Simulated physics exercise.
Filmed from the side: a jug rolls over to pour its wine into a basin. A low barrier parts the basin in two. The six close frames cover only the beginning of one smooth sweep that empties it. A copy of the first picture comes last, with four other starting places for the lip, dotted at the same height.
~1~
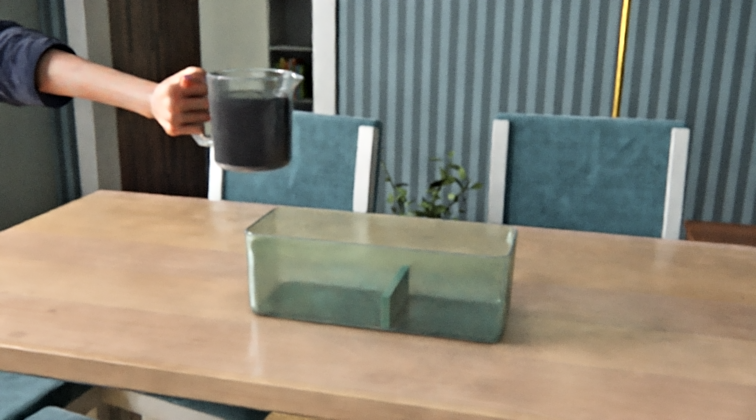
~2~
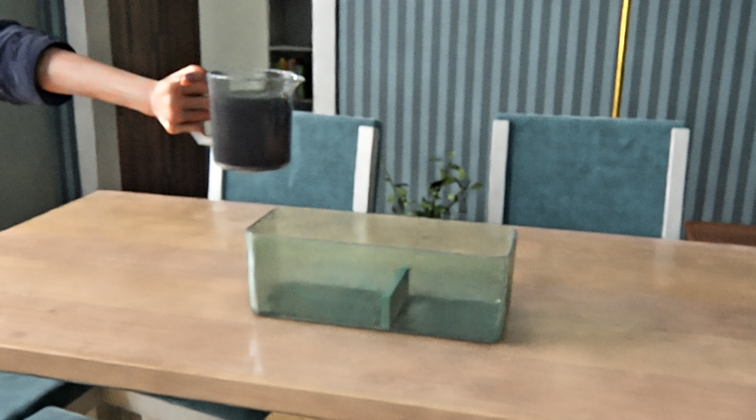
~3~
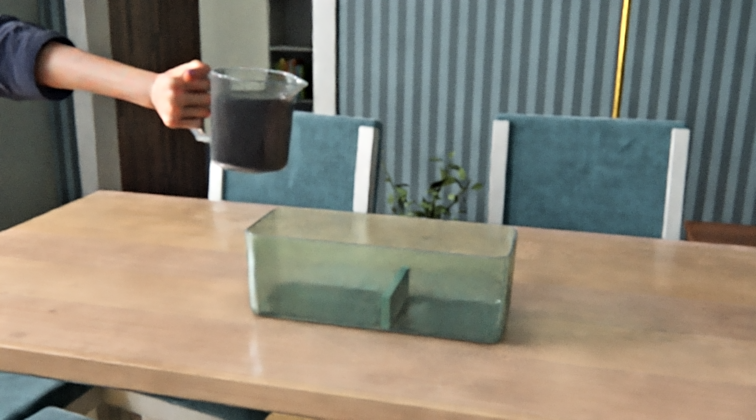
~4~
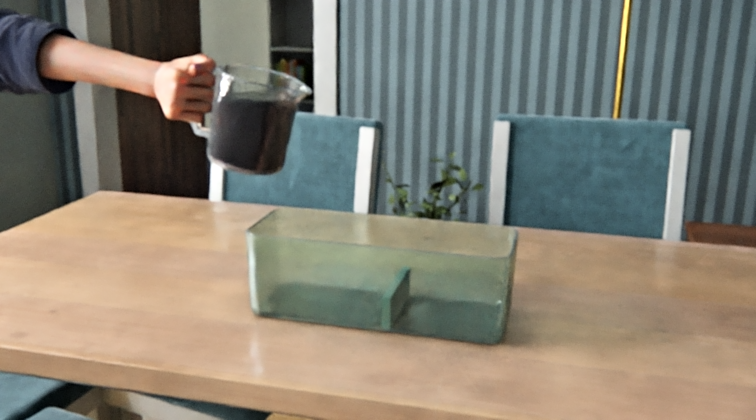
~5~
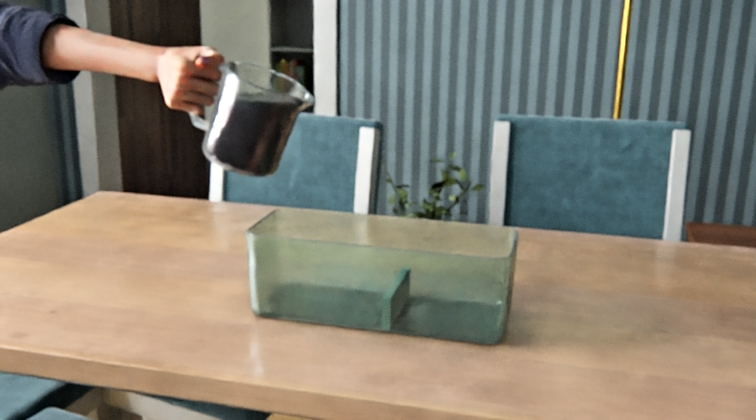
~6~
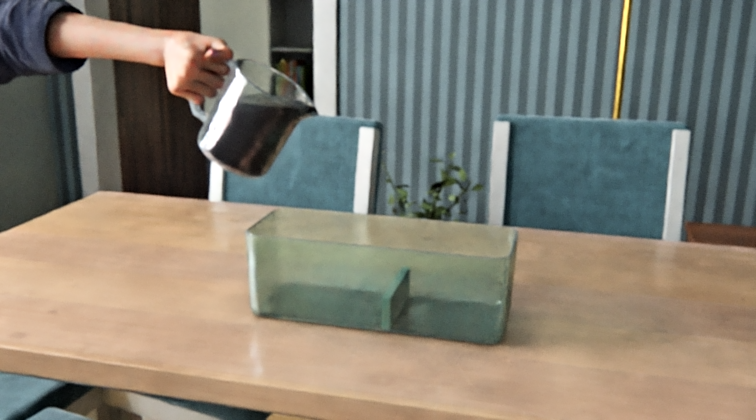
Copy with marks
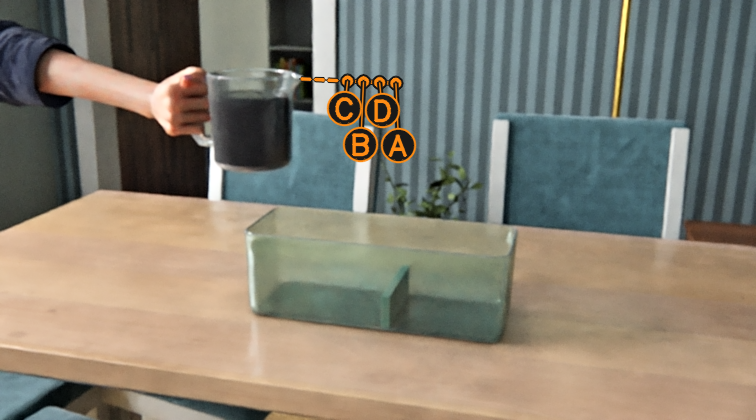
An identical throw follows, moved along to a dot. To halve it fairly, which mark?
Best: C.
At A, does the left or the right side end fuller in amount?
The right side.
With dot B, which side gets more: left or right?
The right side.
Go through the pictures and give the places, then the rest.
Upright, lip at (302, 78); basin from (251, 311) to (503, 341); top of the wall at (397, 279); nothing has left yet.
Upright, lip at (302, 80); nothing has left yet.
Tipped about 5°, lip at (305, 84); nothing has left yet.
Tipped about 12°, lip at (310, 92); nothing has left yet.
Tipped about 21°, lip at (314, 102); nothing has left yet.
Tipped about 31°, lip at (316, 115); nothing has left yet.
On the marked copy, A at (395, 83); B at (363, 81); C at (347, 81); D at (379, 82).
Choosing A, about 6 % ends left of the wall and 93 % right of it.
Choosing B, about 28 % ends left of the wall and 72 % right of it.
Choosing C, about 50 % ends left of the wall and 49 % right of it.
Choosing D, about 8 % ends left of the wall and 91 % right of it.
